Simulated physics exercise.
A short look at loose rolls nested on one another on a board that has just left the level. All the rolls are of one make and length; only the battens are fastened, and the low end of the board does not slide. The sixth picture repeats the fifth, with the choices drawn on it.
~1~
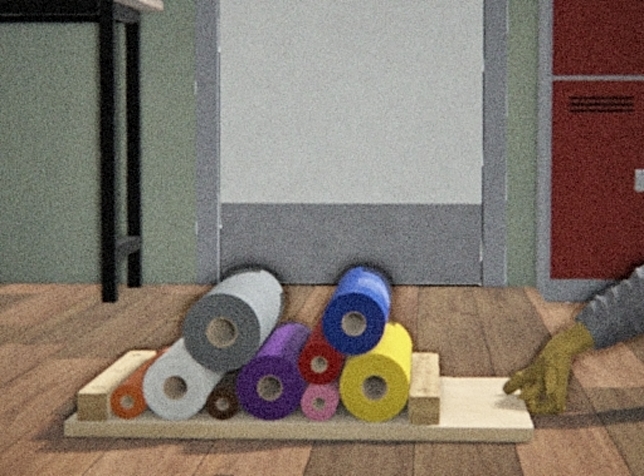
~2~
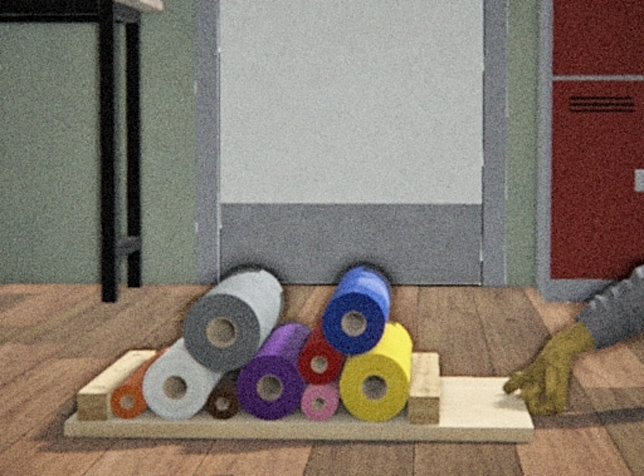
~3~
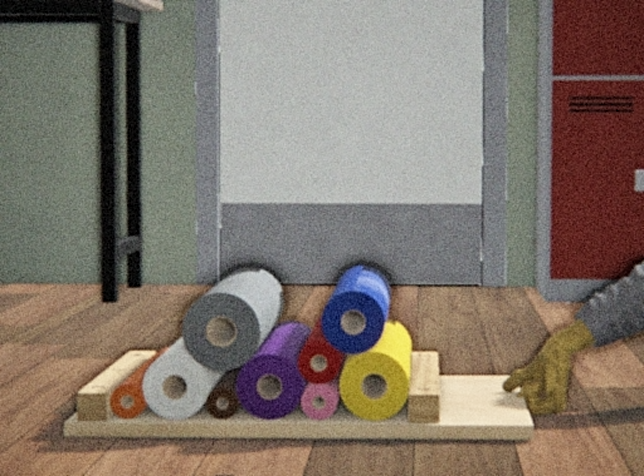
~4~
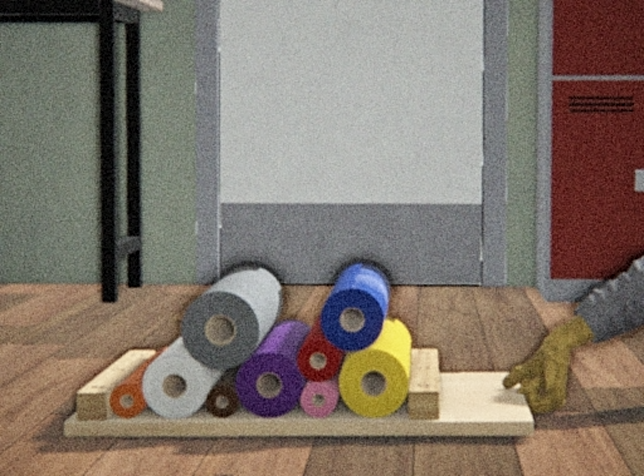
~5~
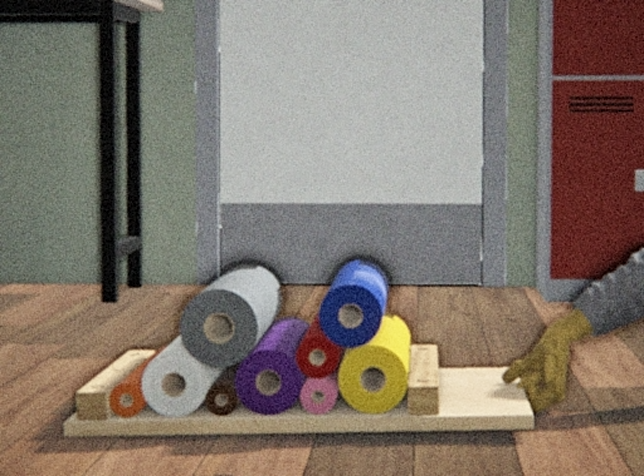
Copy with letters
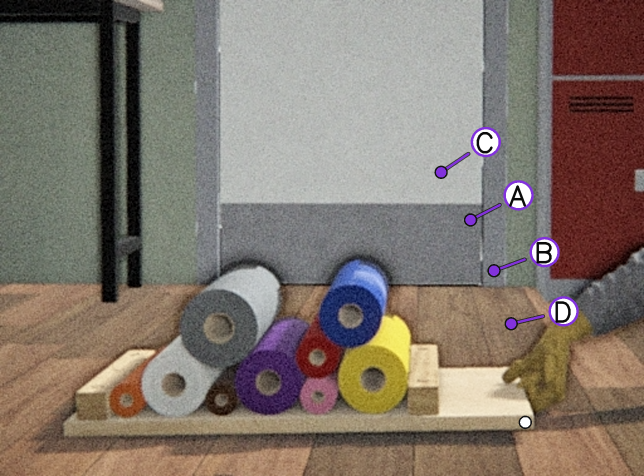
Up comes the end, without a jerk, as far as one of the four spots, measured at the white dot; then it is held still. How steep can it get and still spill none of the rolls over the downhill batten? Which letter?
The highest mark that will do is C.
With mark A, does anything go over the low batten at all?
No, at A.
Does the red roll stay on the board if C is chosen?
Yes, with C.
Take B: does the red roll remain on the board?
Yes, with B.
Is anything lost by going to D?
At D: No.
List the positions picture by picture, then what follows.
In the first frame, brown roll (223, 404); purple roll (270, 387); pink roll (319, 403).
In the second frame, pink roll (319, 403); yellow roll (375, 387).
In the third frame, board (307, 391); yellow roll (374, 386); blue roll (353, 322); orange roll (128, 401).
In the fourth frame, board (307, 389); orange roll (128, 401); white roll (175, 386).
In the fifth frame, board (307, 386); white roll (175, 384).
On the marked copy, A at (470, 220); B at (494, 271); C at (441, 172); D at (511, 323); the white dot at (526, 423).
Following C. Soon after the start, board at 19°.
Later, board at 34°.
In the end, board at 34°, none over the low batten.
As for the rest, A none over the low batten; B none over the low batten; D none over the low batten.
